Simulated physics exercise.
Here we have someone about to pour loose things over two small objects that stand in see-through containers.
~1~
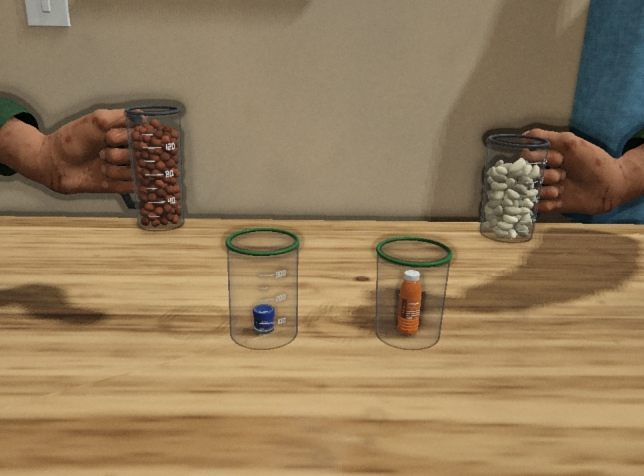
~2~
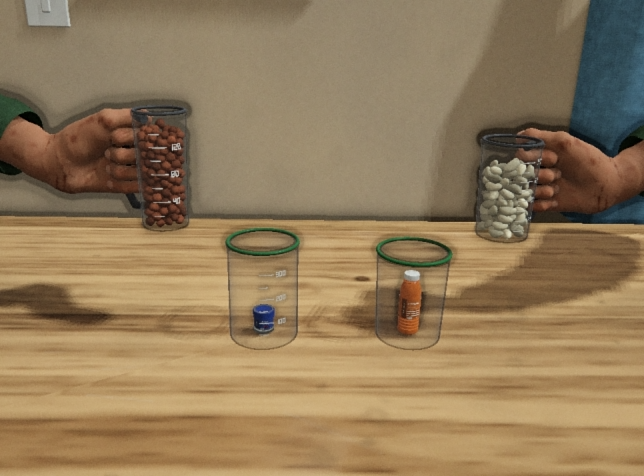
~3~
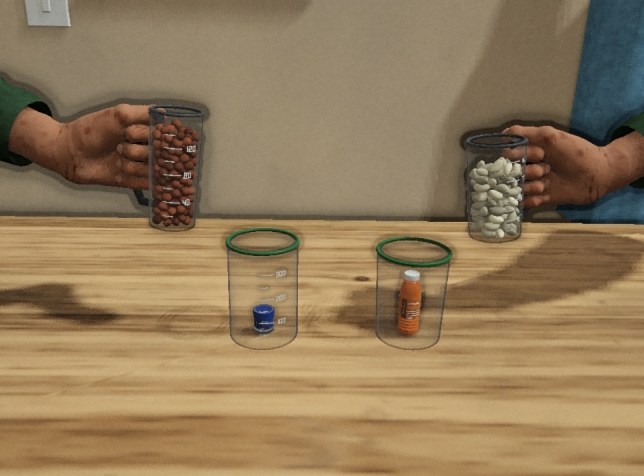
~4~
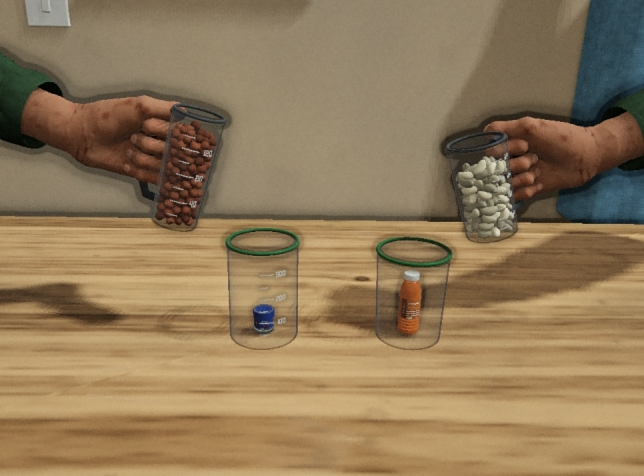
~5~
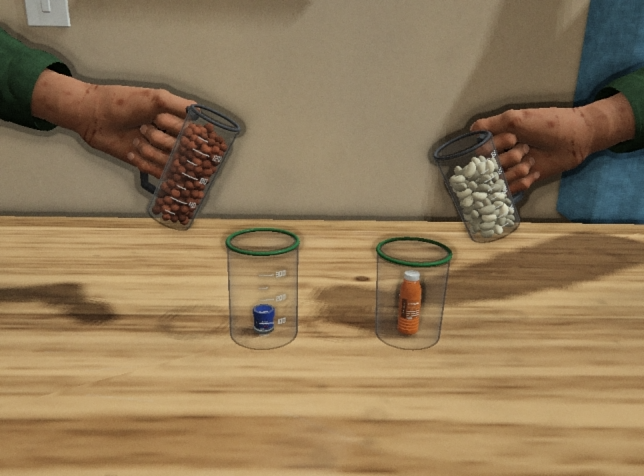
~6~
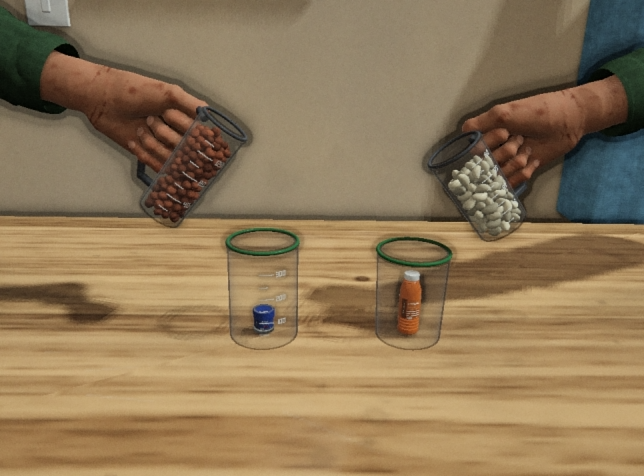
Two hands moving cups of reddish-brown pellets and white beans inward, then tilting them above clear beakers holding a blue tin and orange bottle.
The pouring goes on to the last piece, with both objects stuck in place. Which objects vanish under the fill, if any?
The one on the left is out of sight, and the one on the right peeks out.
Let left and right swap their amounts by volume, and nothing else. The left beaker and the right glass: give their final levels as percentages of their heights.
The left one ends near 45, the right one near 50.
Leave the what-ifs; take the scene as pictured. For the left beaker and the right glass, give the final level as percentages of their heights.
Some 45 left; 50 right.
Then, 0.36 s past the last view, left beaker empty, all of its cupful still in the cup; right glass empty, all of its cupful still in the cup.
Then, 0.75 s past the last view, left beaker nearly empty, nearly all of its cupful still in the cup; right glass nearly empty, nearly all of its cupful still in the cup.
Then, 1.21 s past the last view, left beaker a third full, a stray few of its cupful still in the cup; right glass a third full, none of its cupful still in the cup.
Finally, left beaker half full (surface near (263, 290)), nothing beside it; right glass half full (surface near (411, 290)), nothing beside it; the left thing is covered; the right thing is still showing.
